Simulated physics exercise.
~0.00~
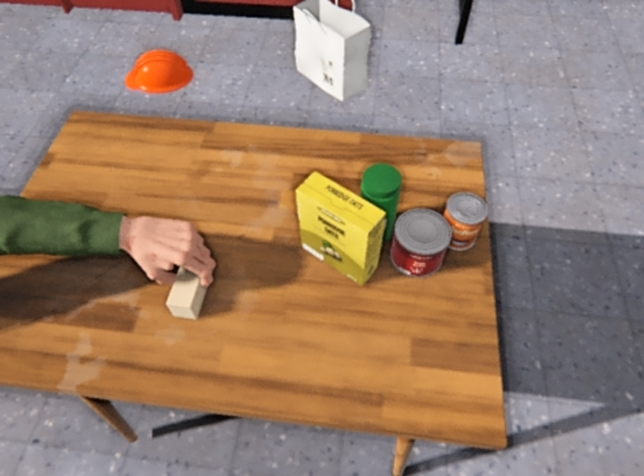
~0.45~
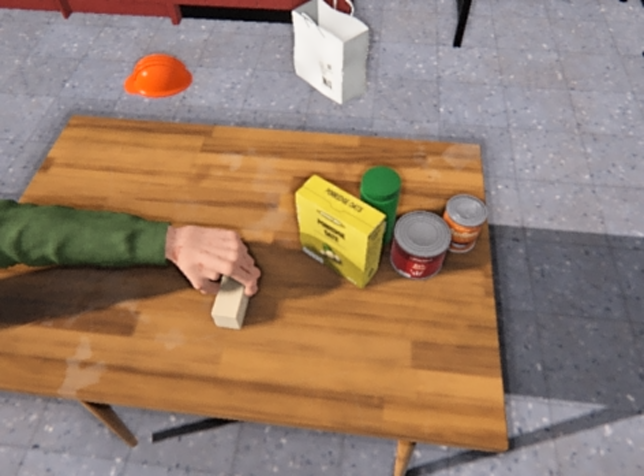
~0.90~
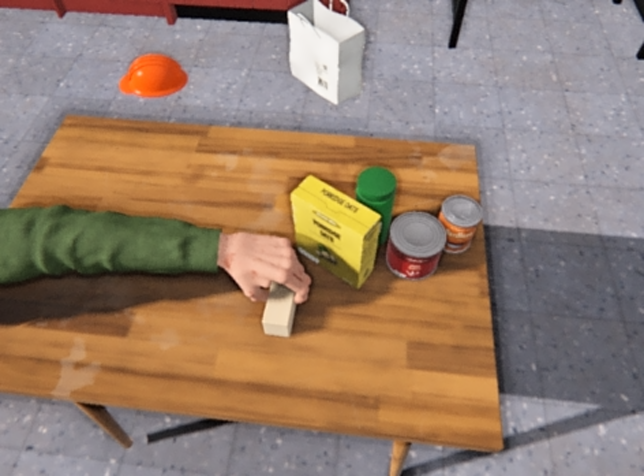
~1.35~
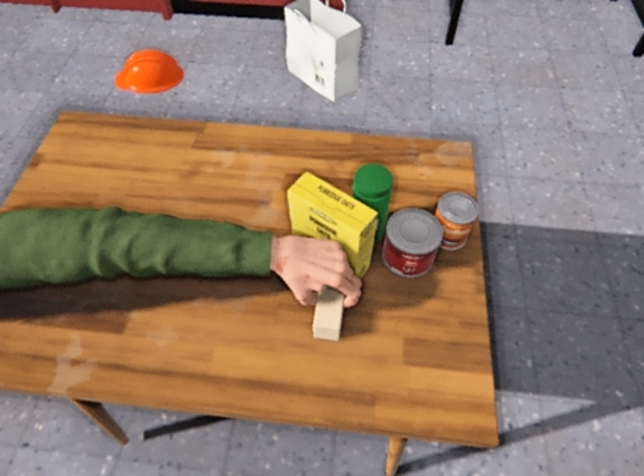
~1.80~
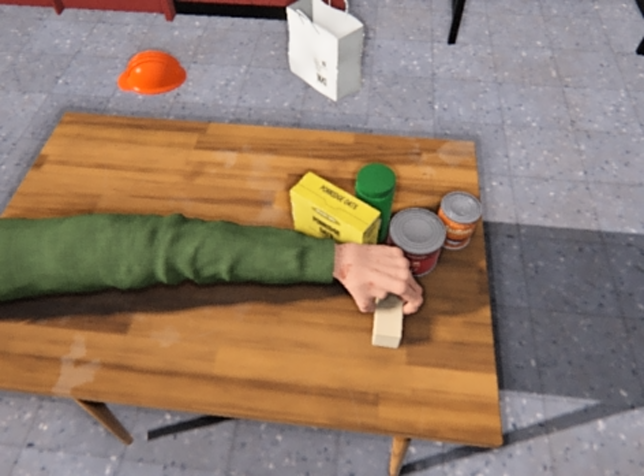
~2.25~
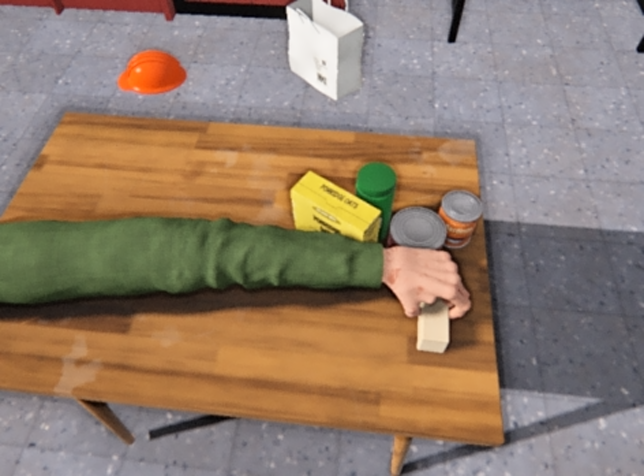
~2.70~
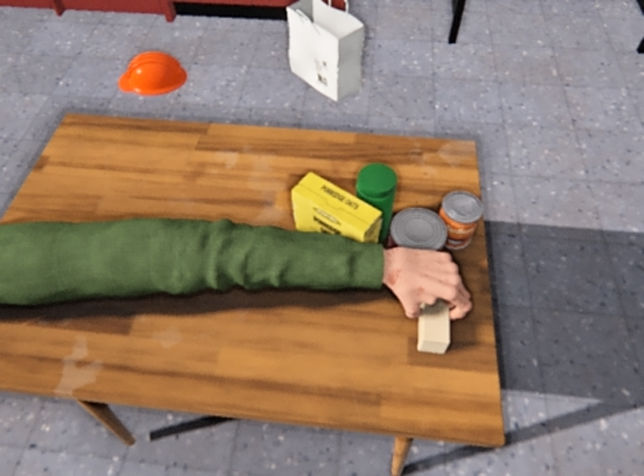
On a wooden table, a hand in a green sleeve slid a small pale block rightward, passing in front of a yellow packet, a green jar, a red tub and an orange tin, then stopped near the right edge, with all four still standing on the table.
